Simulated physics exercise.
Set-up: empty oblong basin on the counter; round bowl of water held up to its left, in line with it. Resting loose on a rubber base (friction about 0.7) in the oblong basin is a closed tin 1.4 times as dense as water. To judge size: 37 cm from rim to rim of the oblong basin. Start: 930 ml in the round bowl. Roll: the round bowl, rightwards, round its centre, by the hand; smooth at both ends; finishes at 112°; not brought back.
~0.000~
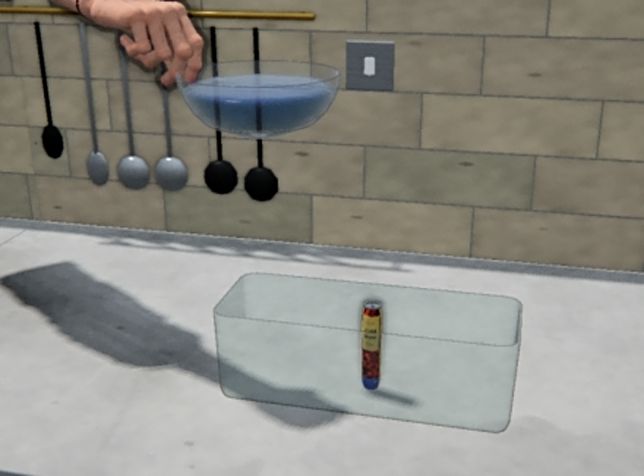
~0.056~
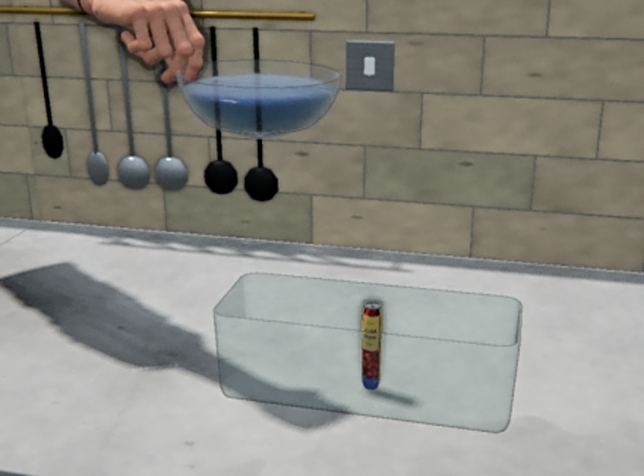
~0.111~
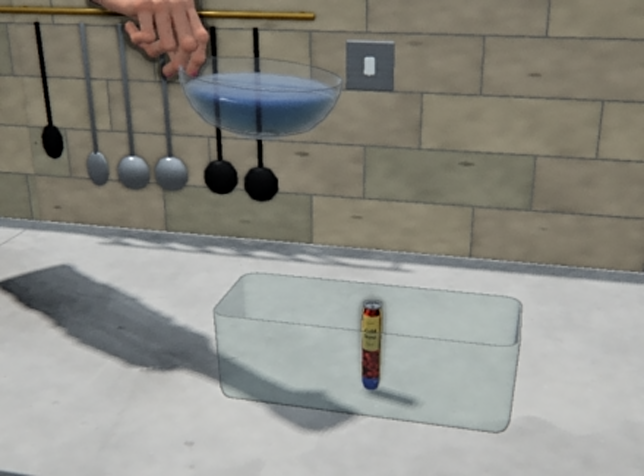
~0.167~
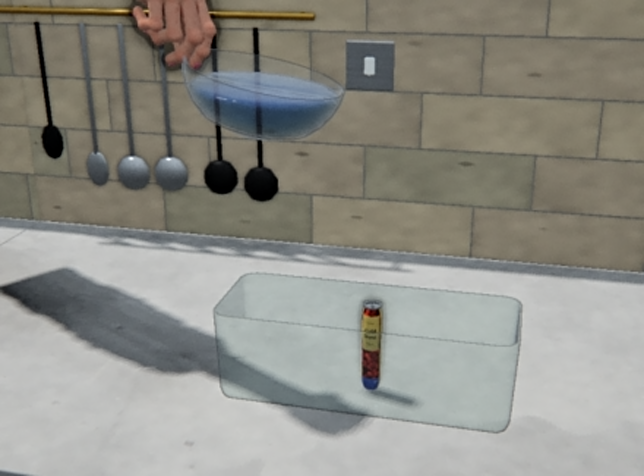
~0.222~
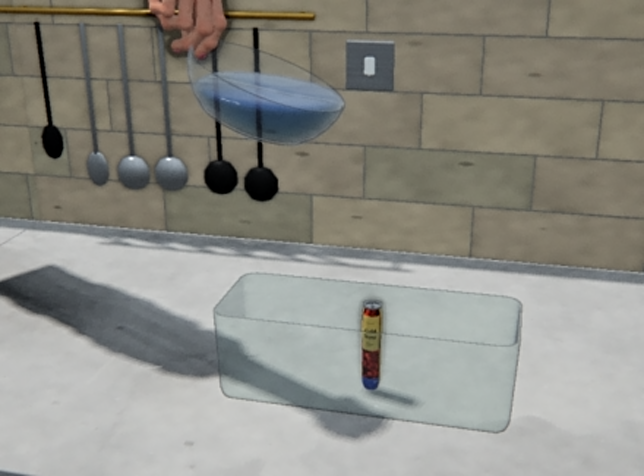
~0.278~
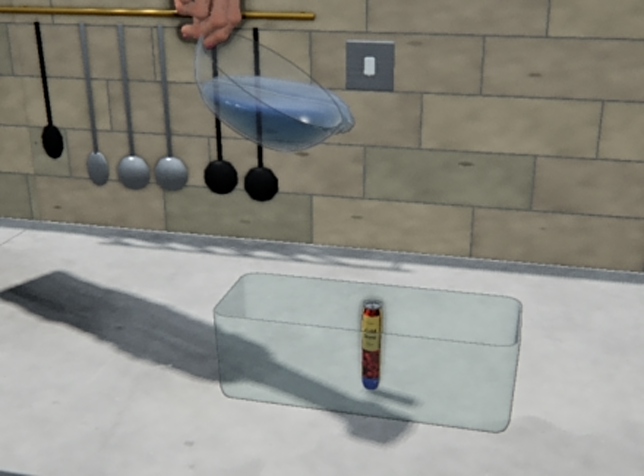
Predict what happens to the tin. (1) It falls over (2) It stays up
It stays up.
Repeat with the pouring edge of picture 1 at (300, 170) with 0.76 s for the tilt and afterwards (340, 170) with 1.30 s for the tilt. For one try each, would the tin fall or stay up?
Try 1: Tipped over; try 2: Still standing.
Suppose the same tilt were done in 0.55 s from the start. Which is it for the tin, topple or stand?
Result: Tin upright.
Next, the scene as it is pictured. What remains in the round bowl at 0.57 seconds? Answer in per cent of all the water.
4 %.
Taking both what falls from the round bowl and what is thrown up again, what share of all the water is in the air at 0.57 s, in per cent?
It comes to about 66 percent.
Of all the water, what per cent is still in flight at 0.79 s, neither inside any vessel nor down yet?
Around 10 percent of the liquid.
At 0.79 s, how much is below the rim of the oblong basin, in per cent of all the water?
Near 82 in a hundred.
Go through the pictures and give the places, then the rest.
The first frame shows tilt 0°; pouring edge (338, 78); surface from (190, 83) to (335, 89); the oblong basin's rim runs from (229, 293) to (520, 323); the tin's top is at (372, 309).
The second frame shows tilt 2°; pouring edge (339, 80); surface from (191, 82) to (335, 91).
The third frame shows tilt 6°; pouring edge (340, 86); surface from (193, 79) to (337, 95).
The fourth frame shows tilt 13°; pouring edge (342, 97); surface from (195, 77) to (339, 98).
The fifth frame shows tilt 22°; pouring edge (342, 110); surface from (201, 77) to (340, 102); 1 per cent is over the edge.
The sixth frame shows tilt 33°; pouring edge (339, 126); surface from (209, 80) to (327, 109); 8 per cent is over the edge.
Then, 0.57 s in, the tilt is 96° and 4 per cent is still to pour; the tin stands where it began.
Then, 0.79 s in, the tilt is 112° and 0 per cent is still to pour; the tin stands where it began.
Then, 1.01 s in, the tilt is 112° and 0 per cent is still to pour; the tin stands where it began.
Then, 1.26 s in, the tilt is 112° and 0 per cent is still to pour; the tin stands where it began.
Finally, the tin stands where it began.
